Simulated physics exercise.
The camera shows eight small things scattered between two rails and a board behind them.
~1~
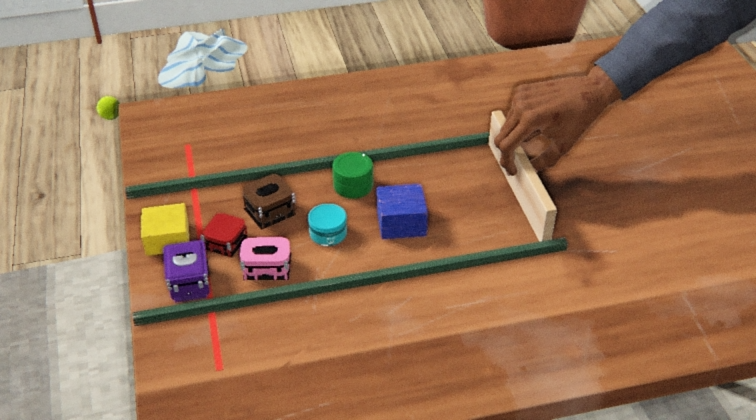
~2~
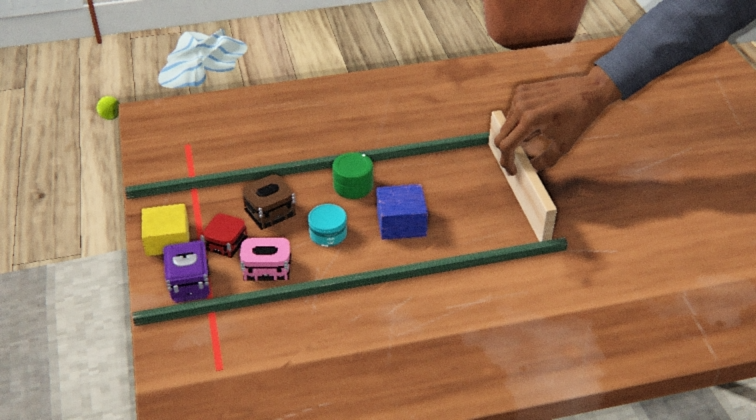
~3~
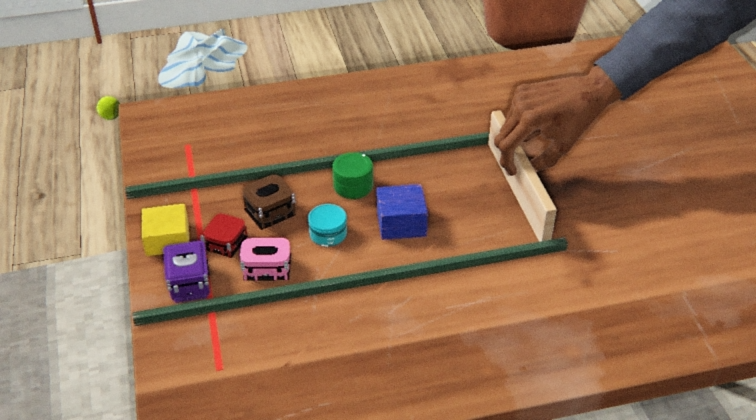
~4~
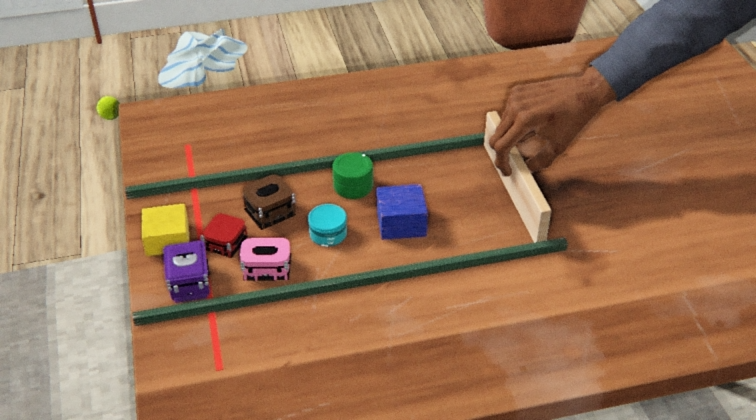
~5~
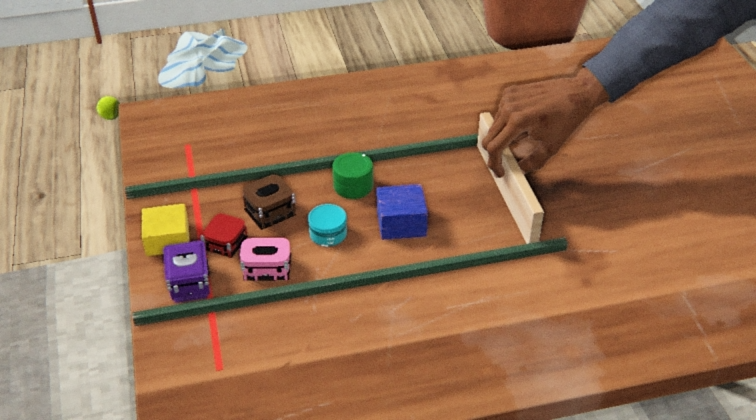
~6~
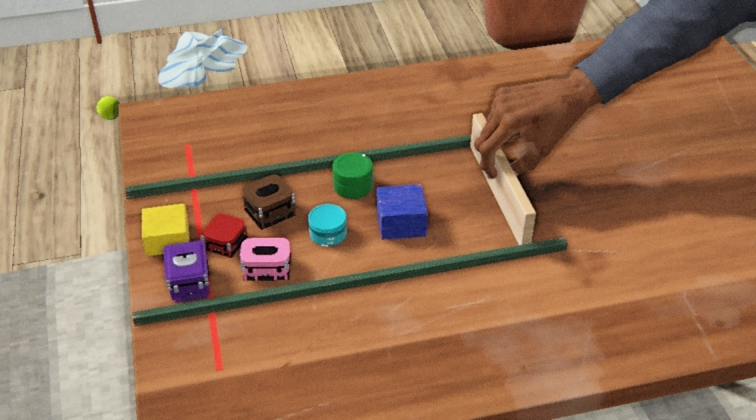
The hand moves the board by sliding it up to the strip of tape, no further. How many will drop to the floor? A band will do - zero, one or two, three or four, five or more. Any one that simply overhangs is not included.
Off the edge will go three or four.
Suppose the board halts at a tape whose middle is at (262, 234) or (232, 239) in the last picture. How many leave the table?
The first try gives 0, the second gives 2.
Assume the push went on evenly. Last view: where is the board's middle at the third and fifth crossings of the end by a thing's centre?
It sits near (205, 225), and then near (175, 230).
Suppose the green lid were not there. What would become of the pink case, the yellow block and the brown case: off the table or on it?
The pink case keeps its place, the yellow block ends up down and the brown case keeps its place.
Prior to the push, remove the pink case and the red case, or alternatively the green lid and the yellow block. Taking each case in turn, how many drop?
Count: 1 (first case); 1 (second).
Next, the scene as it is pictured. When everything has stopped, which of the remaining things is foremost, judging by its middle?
Foremost: The turquoise tub.
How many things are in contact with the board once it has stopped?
It's 2.
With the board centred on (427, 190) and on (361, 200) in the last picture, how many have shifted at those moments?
First 0, after that 3.
Soon after, none off yet; yellow block at rest near (166, 229); purple case at rest near (187, 272); red case at rest near (225, 236).
In the end, the number that fall off is three or four; gone, red case, purple case and yellow block.
